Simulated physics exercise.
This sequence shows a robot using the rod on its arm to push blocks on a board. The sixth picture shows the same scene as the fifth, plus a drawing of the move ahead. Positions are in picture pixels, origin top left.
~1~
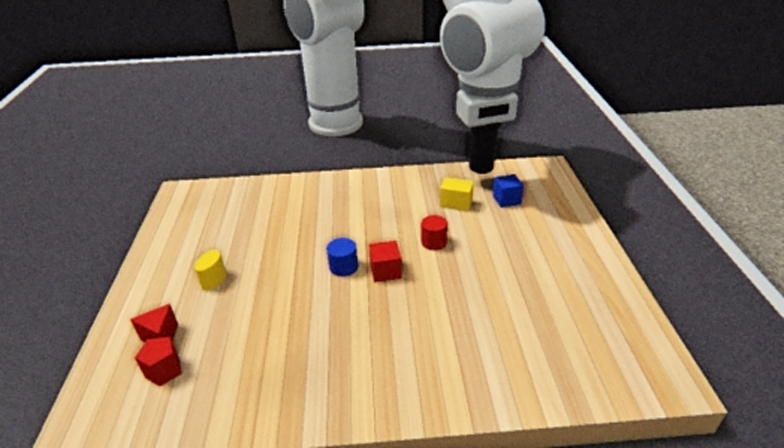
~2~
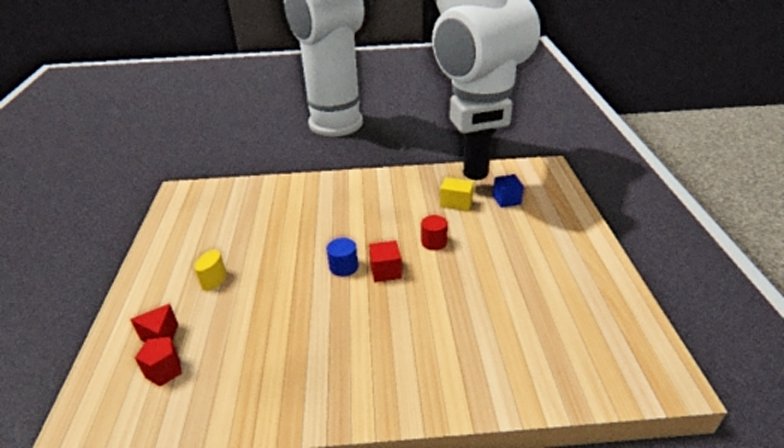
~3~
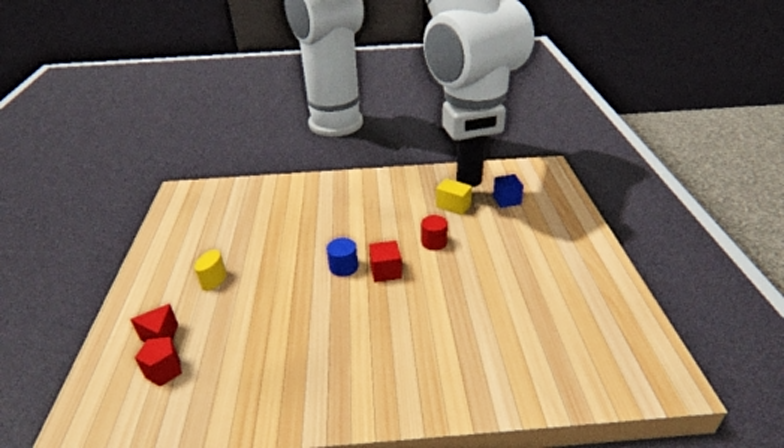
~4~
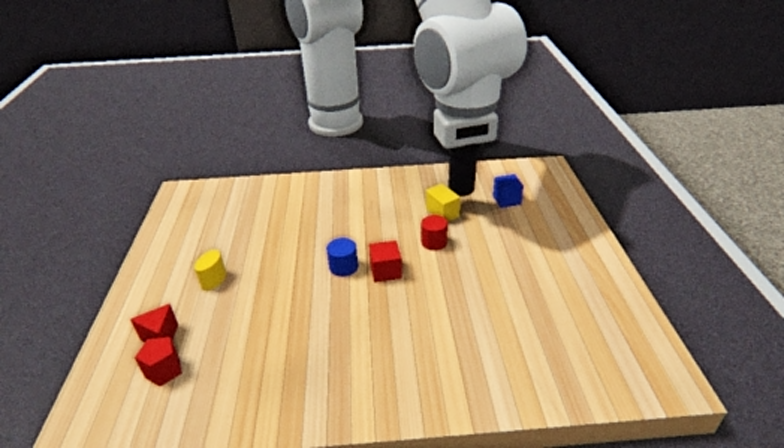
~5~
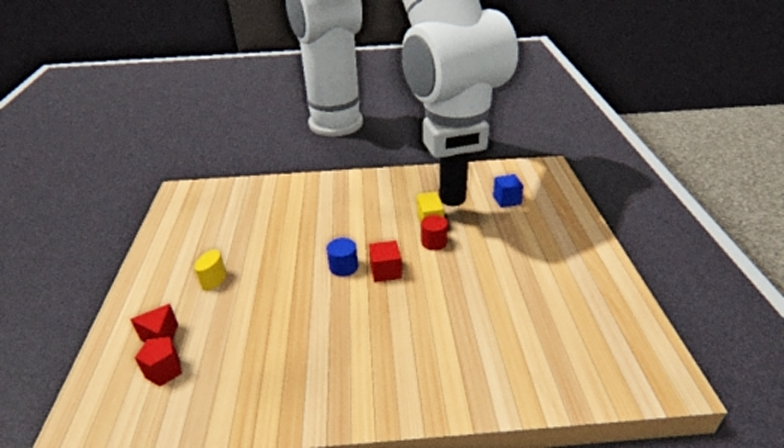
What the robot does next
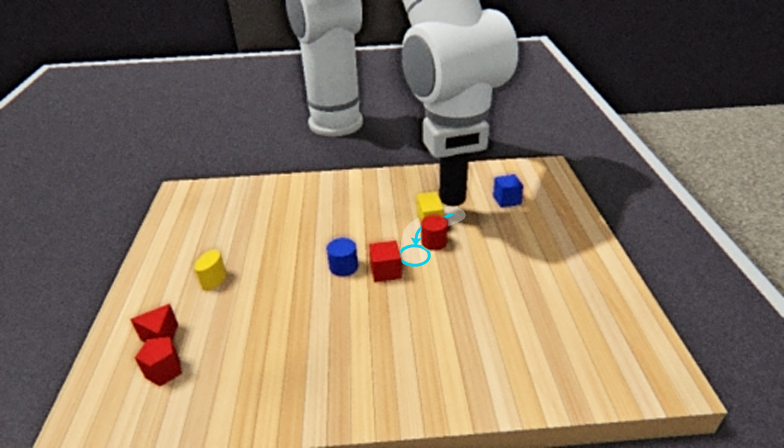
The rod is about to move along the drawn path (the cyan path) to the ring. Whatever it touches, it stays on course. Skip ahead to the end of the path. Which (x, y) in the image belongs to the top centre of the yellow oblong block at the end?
Its top centre lands on (390, 221).
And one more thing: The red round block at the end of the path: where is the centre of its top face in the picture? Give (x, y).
Pixel (443, 240).
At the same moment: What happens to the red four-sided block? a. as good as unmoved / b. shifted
My answer is option a.
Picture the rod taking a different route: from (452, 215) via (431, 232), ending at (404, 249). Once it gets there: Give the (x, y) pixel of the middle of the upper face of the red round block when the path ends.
At (421, 243).
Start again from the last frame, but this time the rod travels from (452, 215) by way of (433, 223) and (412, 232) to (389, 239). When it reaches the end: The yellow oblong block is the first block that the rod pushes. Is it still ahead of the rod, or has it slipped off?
The yellow oblong block stays in front.
Drawn move, from (452, 215) via (430, 223) and (416, 237), ending at (414, 255).
The first path, step by step. One third of the way, rod (430, 208); yellow oblong block (408, 211), turned 20° anticlockwise.
Two thirds of the way, rod (416, 222); yellow oblong block (391, 220); red round block (436, 230).
At the end, rod (414, 240); red four-sided block still; yellow oblong block (390, 220), turned 15° clockwise; red round block (443, 240).
